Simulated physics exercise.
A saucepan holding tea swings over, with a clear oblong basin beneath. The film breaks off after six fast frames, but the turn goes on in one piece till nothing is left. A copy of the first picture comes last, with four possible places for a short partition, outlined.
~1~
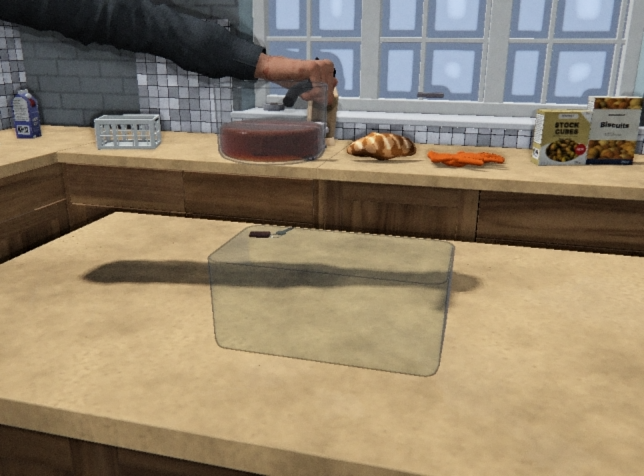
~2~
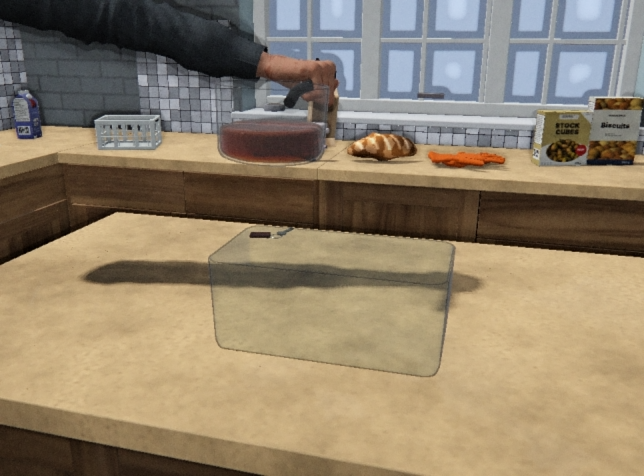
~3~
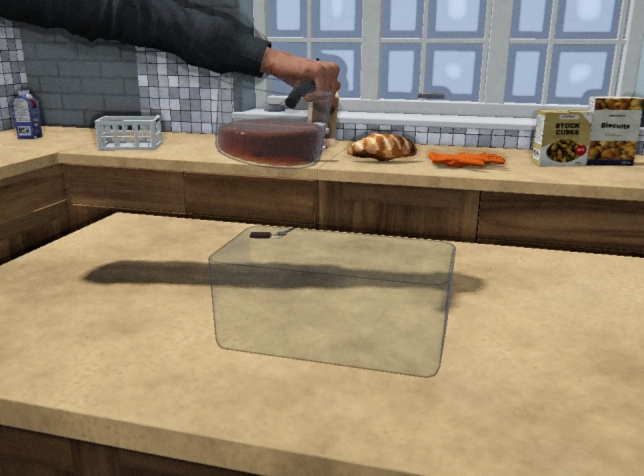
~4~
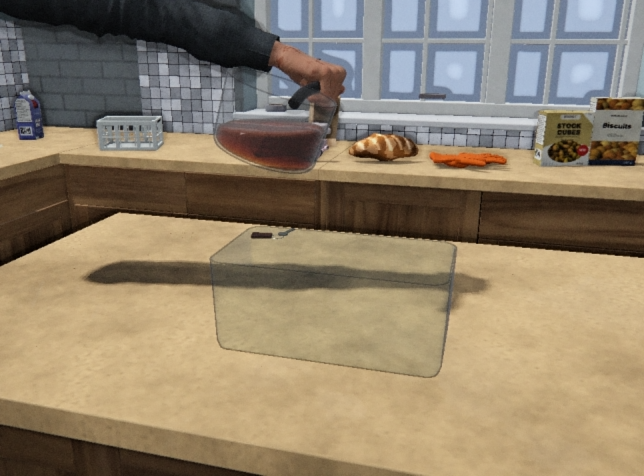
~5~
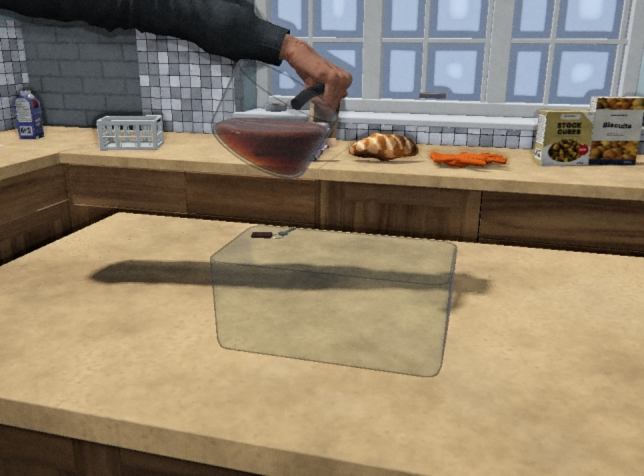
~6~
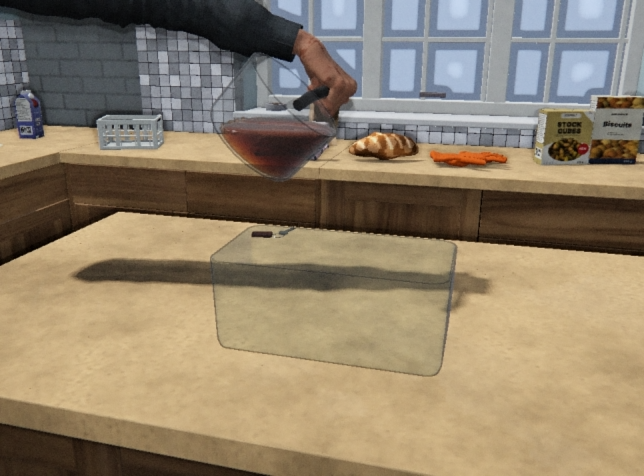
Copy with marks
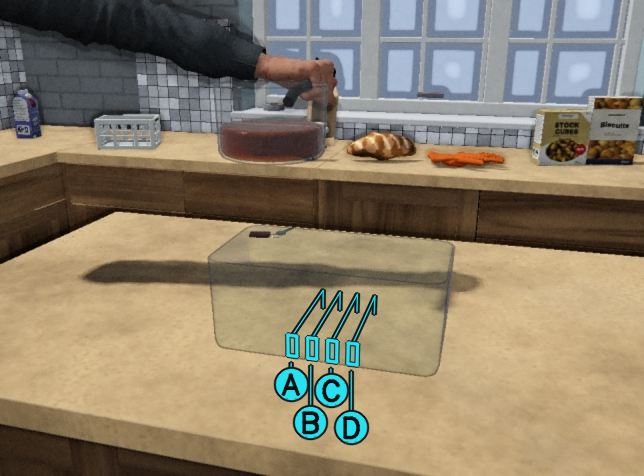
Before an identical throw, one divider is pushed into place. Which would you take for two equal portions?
Take D.
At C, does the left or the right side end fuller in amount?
More ends on the right.
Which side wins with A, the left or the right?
The right one.
On the marked copy, A at (291, 362); B at (310, 365); C at (330, 368); D at (351, 371).
With A, about 7 % ends left of the wall and 91 % right of it.
With B, about 9 % ends left of the wall and 89 % right of it.
With C, about 10 % ends left of the wall and 89 % right of it.
With D, about 41 % ends left of the wall and 58 % right of it.
